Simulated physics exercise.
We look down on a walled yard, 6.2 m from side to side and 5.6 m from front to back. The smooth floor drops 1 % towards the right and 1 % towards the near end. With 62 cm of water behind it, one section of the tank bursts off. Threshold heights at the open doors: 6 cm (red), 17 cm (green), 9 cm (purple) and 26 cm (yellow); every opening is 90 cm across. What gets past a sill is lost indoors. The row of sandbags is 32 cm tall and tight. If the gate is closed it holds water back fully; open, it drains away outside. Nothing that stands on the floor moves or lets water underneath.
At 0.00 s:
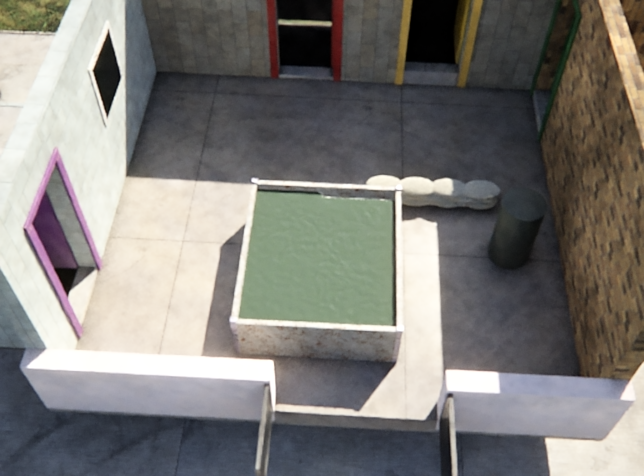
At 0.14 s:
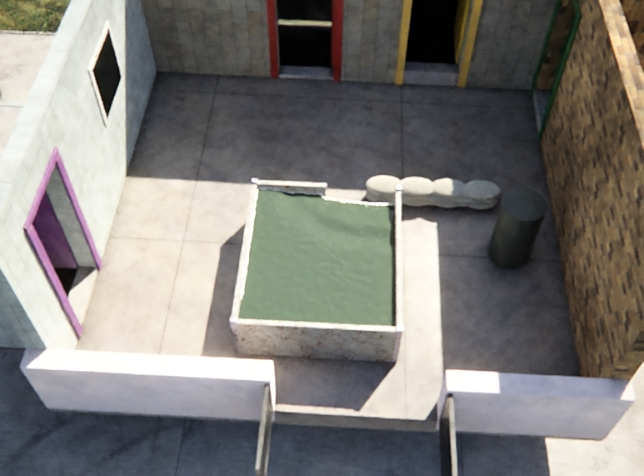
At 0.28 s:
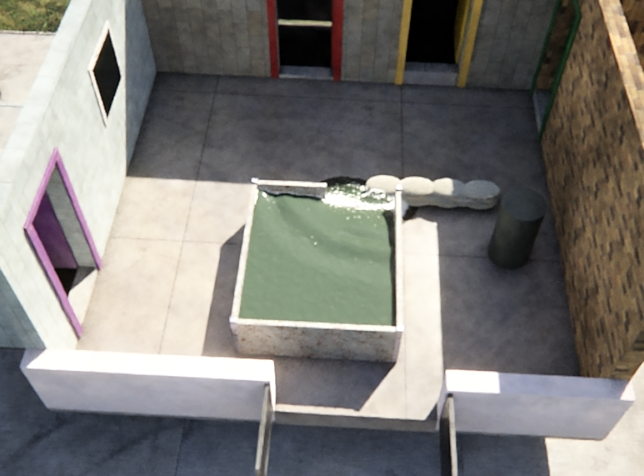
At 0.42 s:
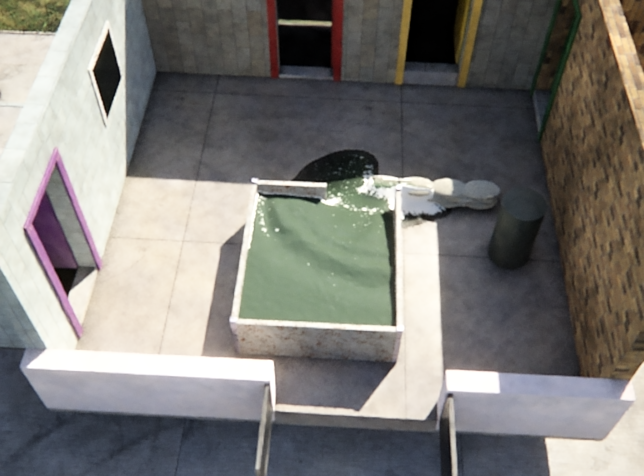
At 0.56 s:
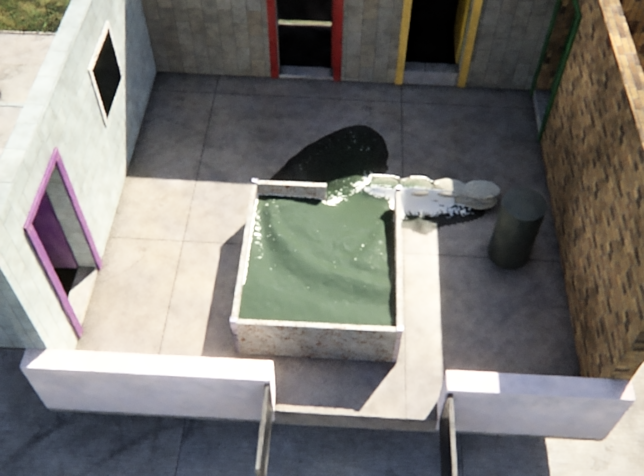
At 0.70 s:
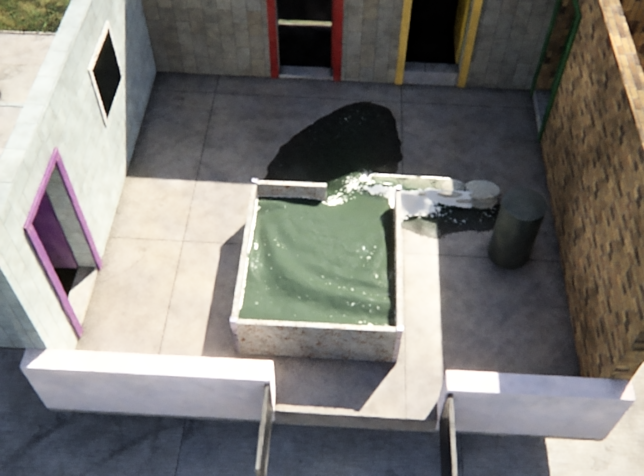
Green water in a square, pale-walled tank lies still, then pours through a gap in the far side as the fixed view looks down into a walled yard. A purple-framed opening stands at left, red and yellow doorways at the back, and a pale lumpy barrier and dark cylinder right of the tank. The water foams white, spreads darkly across the floor behind, and runs rightward along the barrier.
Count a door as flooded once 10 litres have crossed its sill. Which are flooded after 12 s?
The water let in: At the red door it goes over the limit; at the green door it does not reach the limit; at the purple door it keeps below the limit; at the yellow door it keeps below the limit.
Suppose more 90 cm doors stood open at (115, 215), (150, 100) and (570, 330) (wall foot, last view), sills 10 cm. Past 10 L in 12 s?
In that order: Below, over, not over.
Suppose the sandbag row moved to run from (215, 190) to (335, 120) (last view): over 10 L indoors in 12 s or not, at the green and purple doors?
Then: Green over, purple under.
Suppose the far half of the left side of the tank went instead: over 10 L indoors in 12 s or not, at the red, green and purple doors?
Then: Red under, green under, purple past it.
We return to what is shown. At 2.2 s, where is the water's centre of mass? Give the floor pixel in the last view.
Near (347, 231).
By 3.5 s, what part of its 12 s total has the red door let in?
About 65 per cent.
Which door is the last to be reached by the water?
The purple one.
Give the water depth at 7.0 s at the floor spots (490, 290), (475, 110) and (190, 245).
Roughly 4, 5 and 2 cm, in turn.
After 1.4 s water covers 30 % of the floor and is deepest (46 cm) near (374, 209); red door 5 cm at the sill, 6 L in, green door not reached, purple door not reached, yellow door 4 cm at the sill, 0 L in.
After 2.2 s water covers 50 % of the floor and is deepest (38 cm) near (374, 209); red door 11 cm at the sill, 59 L in, green door not reached, purple door not reached, yellow door 12 cm at the sill, 0 L in.
After 3.5 s water covers 60 % of the floor and is deepest (28 cm) near (374, 209); red door 13 cm at the sill, 129 L in, green door 15 cm at the sill, 1 L in, purple door not reached, yellow door 8 cm at the sill, 0 L in.
After 7.0 s water covers 95 % of the floor and is deepest (16 cm) near (374, 209); red door 9 cm at the sill, 182 L in, green door 9 cm at the sill, 2 L in, purple door 2 cm at the sill, 0 L in, yellow door 5 cm at the sill, 0 L in.
After 12.0 s water covers 95 % of the floor and is deepest (10 cm) near (570, 409); red door 5 cm at the sill, 201 L in, green door 8 cm at the sill, 2 L in, purple door 7 cm at the sill, 0 L in, yellow door 4 cm at the sill, 0 L in.
